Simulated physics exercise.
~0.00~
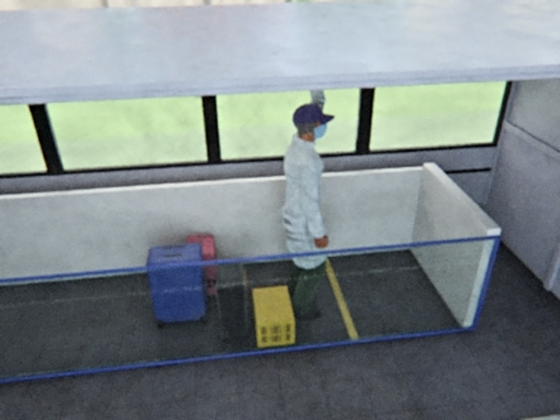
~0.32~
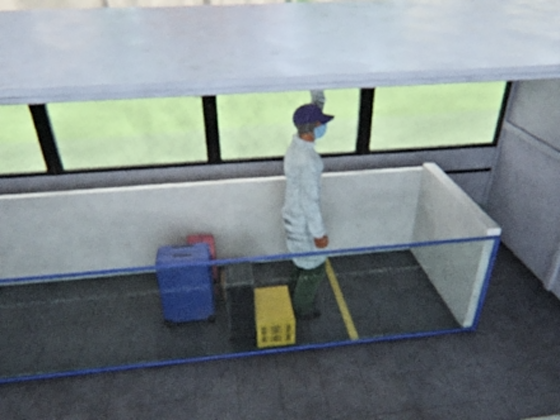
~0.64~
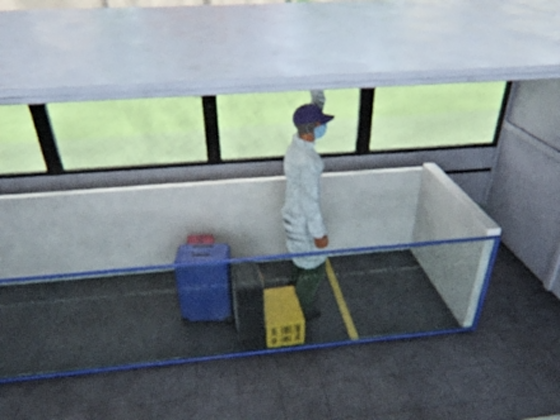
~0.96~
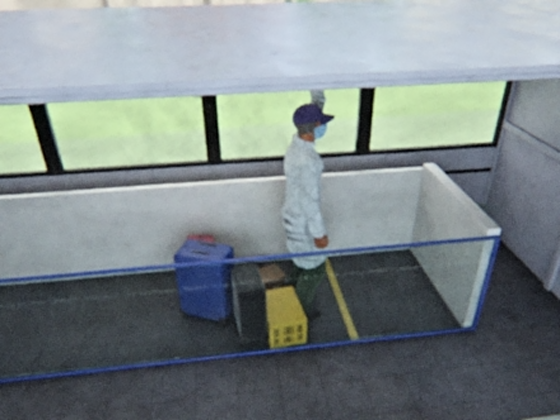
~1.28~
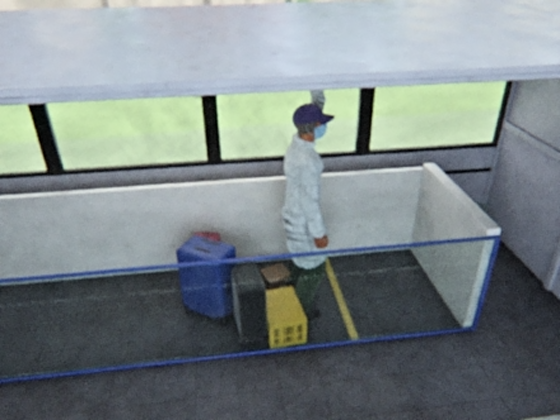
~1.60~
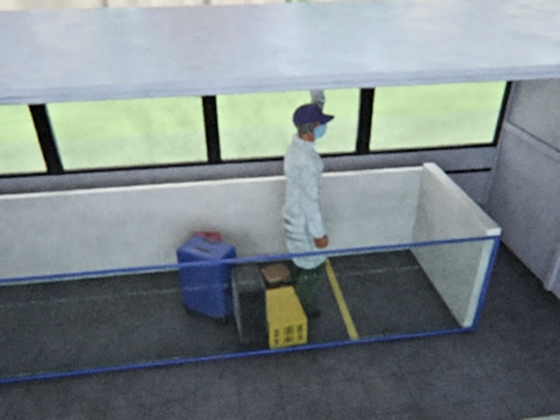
A masked passenger stands still as luggage and a yellow crate shift right, stopping short of a yellow line.
